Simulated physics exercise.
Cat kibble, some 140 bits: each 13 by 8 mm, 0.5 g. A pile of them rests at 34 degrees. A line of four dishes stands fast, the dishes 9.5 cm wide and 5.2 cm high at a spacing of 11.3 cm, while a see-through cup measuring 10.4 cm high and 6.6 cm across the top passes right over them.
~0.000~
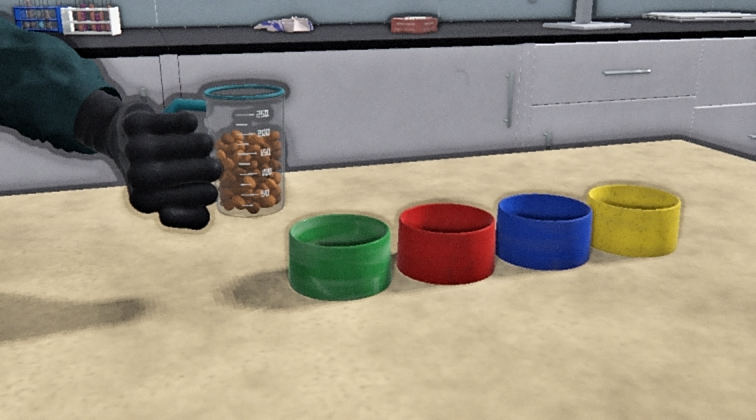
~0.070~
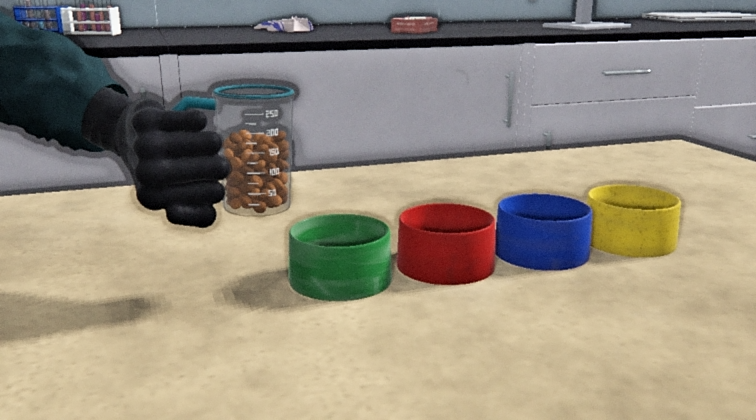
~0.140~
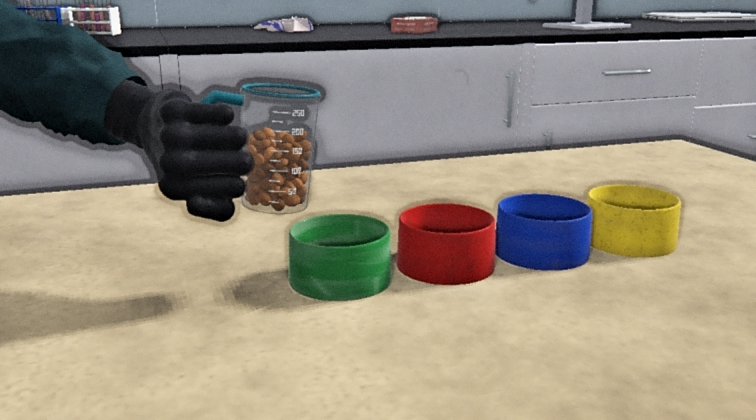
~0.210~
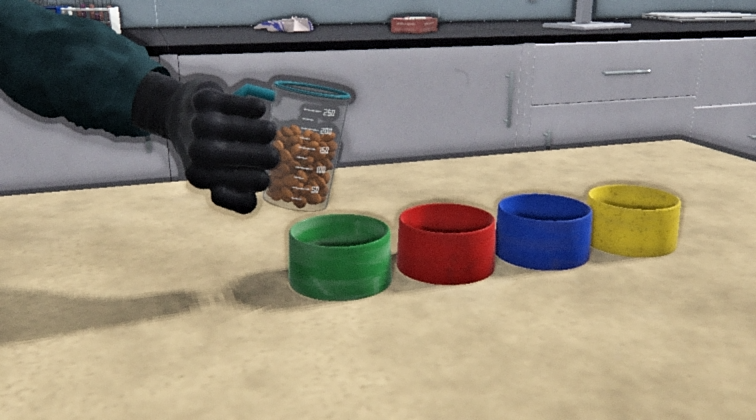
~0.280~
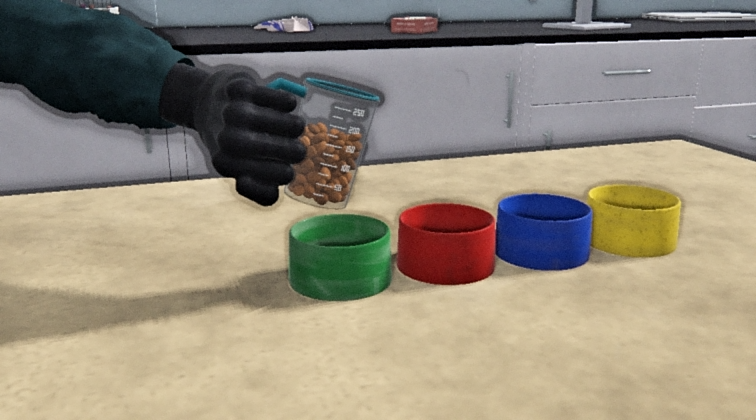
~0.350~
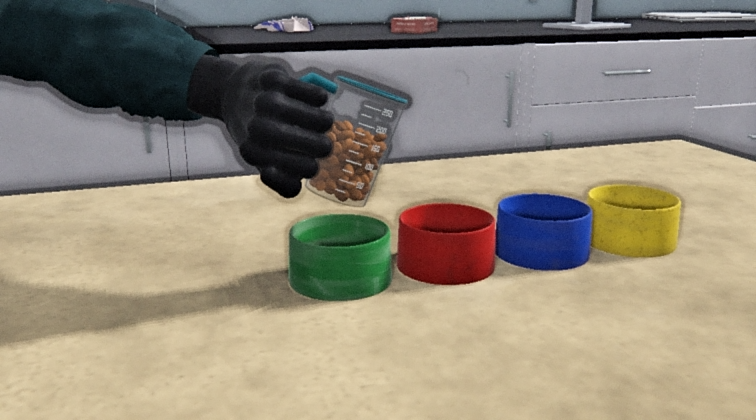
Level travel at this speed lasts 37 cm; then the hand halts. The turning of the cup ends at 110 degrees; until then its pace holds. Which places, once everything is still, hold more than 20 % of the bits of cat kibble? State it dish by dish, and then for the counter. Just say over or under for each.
Going through them: Red dish comes out under, blue dish comes out under, green dish comes out under, yellow dish comes out over, counter comes out under.
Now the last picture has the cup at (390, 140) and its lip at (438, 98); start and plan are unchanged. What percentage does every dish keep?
You'd end up with red at 0, blue at 0, green at 0 and yellow at 80.
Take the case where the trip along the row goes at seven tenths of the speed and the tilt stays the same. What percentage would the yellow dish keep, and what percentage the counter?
Shares: Yellow 90, counter 0.
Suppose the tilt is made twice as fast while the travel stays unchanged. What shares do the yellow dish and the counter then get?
Shares: Yellow dish 80, counter 0.
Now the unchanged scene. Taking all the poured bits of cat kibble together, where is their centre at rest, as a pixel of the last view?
Approximately (636, 226) in the last picture.
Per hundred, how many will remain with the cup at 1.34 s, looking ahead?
Roughly 100 in a hundred.
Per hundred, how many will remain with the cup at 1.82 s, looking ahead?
Somewhere near 90 per cent.
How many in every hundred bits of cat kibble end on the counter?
Some 0 in a hundred.
Then, at 0.94 s, tilt 62 degrees; cup holds 100 %.
Then, at 1.34 s, tilt 91 degrees; cup holds 100 %.
After 1.82 s, tilt 110 degrees; cup holds 90 %, yellow 10 %.
At rest (3.9 s), red 0 %, blue 0 %, green 0 %, yellow 85 %, counter 0 %, cup 15 %.
